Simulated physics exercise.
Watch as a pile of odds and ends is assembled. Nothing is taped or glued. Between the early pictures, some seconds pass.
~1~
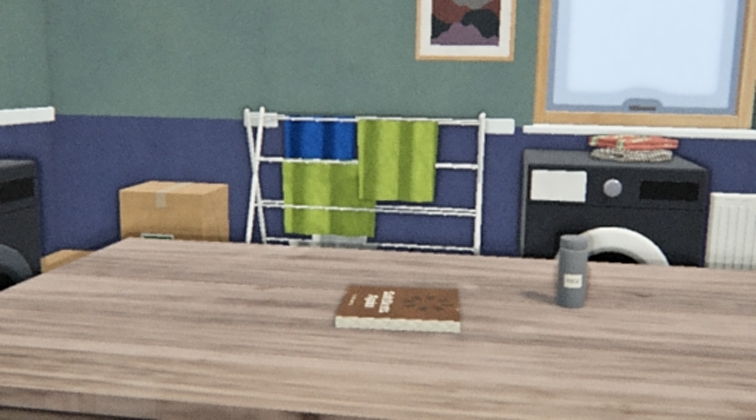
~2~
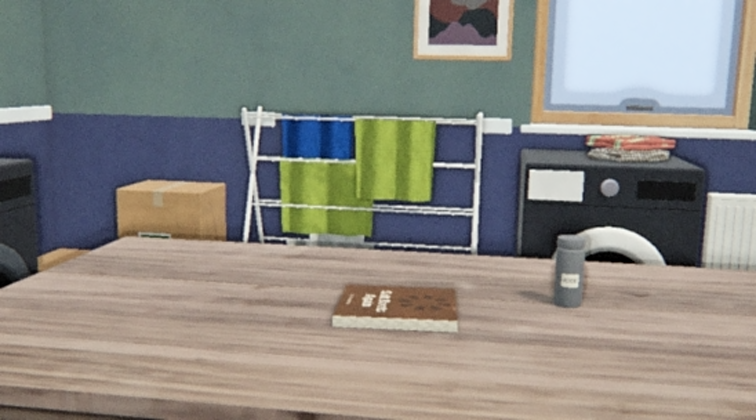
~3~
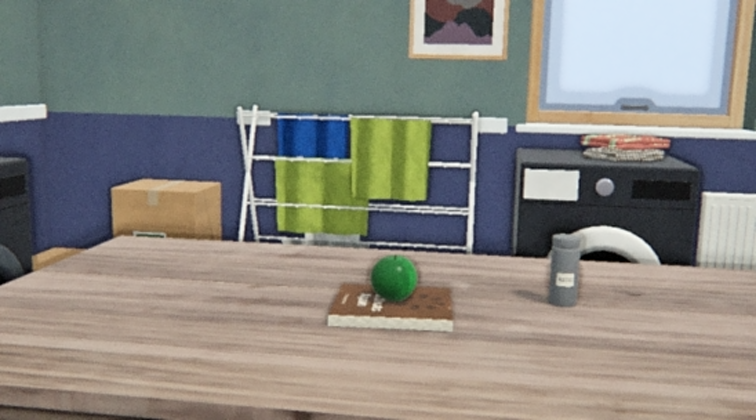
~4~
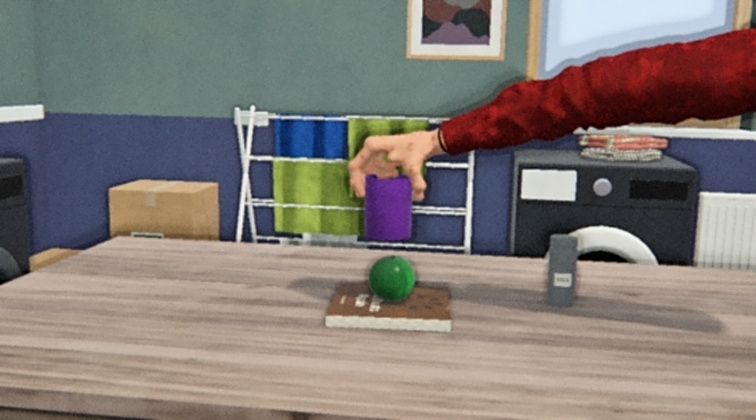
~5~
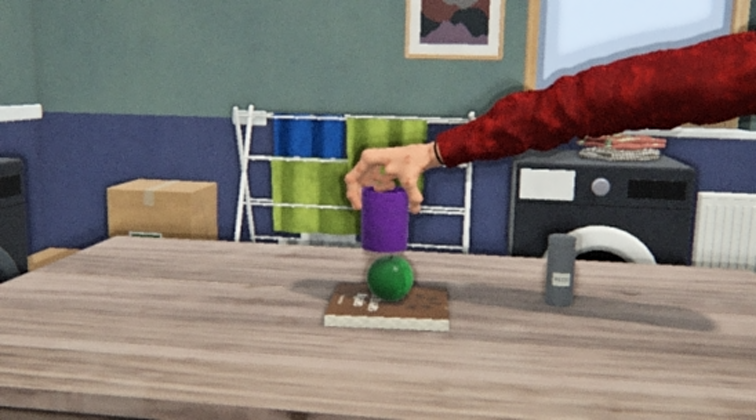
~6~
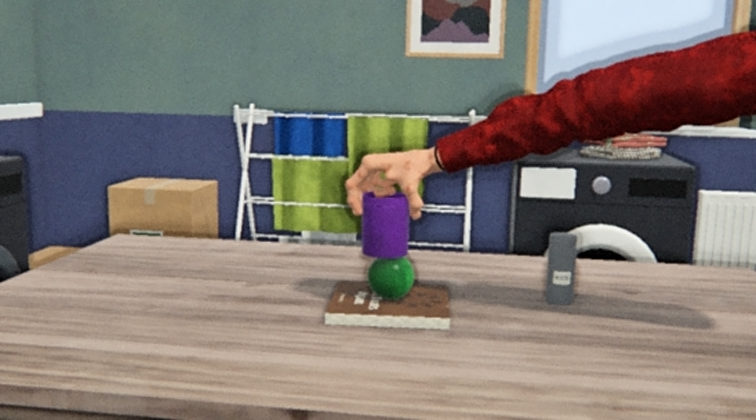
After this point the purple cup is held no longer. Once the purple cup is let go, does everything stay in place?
No - it gives out.
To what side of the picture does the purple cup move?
It heads leftwards.
Then, 0.40 s past the last view, purple cup now fallen.
Then, 0.50 s past the last view, things are still on the move.
Then, 1.50 s past the last view, nothing new.
Finally, fallen, purple cup; the other 3 still in place. Final places as the last picture's camera would see them, purple cup near (276, 280). The pile loses its balance.
